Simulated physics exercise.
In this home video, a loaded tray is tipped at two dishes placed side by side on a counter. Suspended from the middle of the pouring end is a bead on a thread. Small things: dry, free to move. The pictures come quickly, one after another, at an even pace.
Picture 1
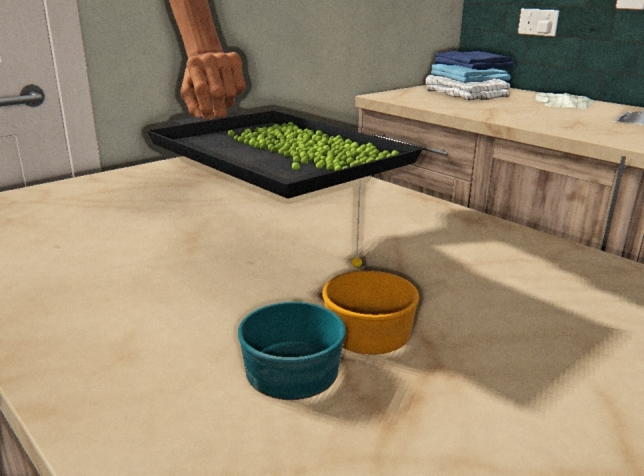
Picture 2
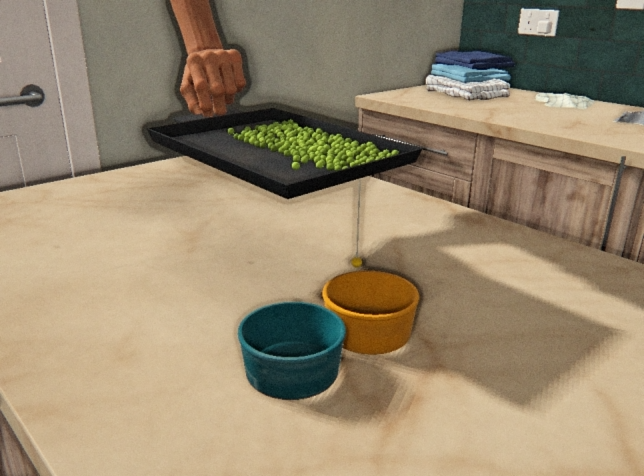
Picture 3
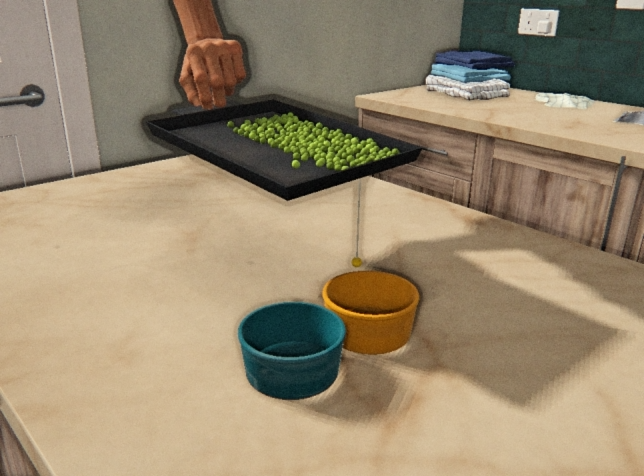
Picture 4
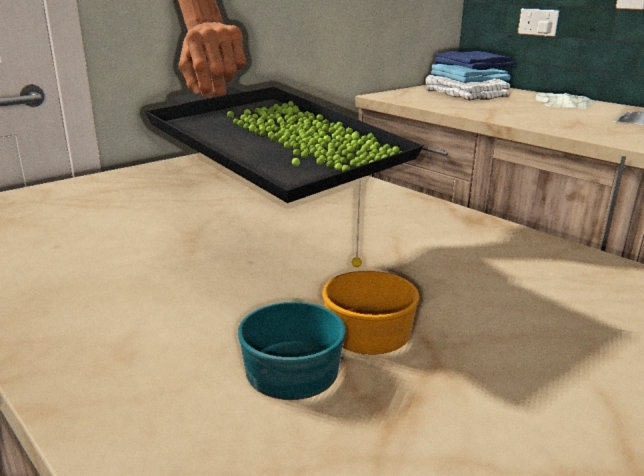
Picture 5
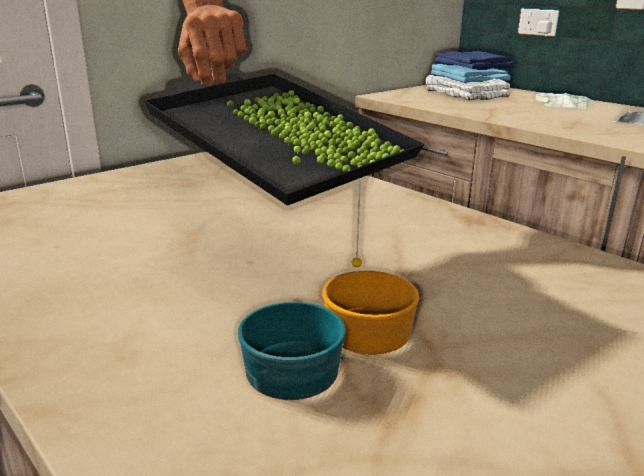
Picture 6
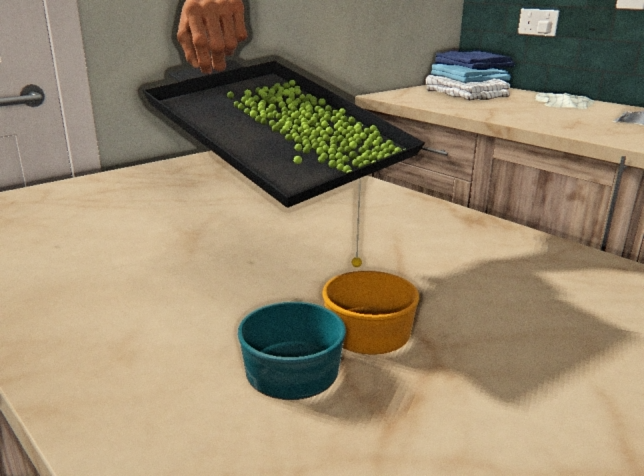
A hand gradually tilts a black tray of green peas above teal and orange dishes.
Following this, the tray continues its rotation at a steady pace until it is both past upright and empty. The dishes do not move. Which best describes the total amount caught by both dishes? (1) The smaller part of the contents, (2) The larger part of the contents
2.
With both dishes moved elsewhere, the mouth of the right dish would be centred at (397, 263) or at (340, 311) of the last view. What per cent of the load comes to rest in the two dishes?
In turn 60 and 70 in a hundred.
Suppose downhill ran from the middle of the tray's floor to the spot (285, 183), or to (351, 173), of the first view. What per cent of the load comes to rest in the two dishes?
First case: 50 %; second case: 40 %.
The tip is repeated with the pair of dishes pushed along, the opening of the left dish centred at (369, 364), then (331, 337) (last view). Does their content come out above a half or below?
At the first place below a half, at the second not half.
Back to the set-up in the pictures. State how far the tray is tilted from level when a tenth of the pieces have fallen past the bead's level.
55 degrees.
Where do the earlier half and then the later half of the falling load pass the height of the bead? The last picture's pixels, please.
Around (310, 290) first; around (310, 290) second.
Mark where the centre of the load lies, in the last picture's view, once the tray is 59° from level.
I'd mark it close to (321, 175).
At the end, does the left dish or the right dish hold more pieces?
More winds up in the leftward dish.
Soon after the last picture, tray tipped steeply; most on the tray; a small part in the left dish; a stray few outside both; a stray few in the air.
A little later, tray tipped right over; a stray few on the tray; about half in the left dish; about a quarter in the right dish; a small part outside both; a small part in the air.
Later still, tray tipped past a quarter turn; about half in the left dish; about a quarter in the right dish; about a quarter outside both.
At rest, tray tipped past a quarter turn; about half in the left dish; about a quarter in the right dish; about a quarter outside both.
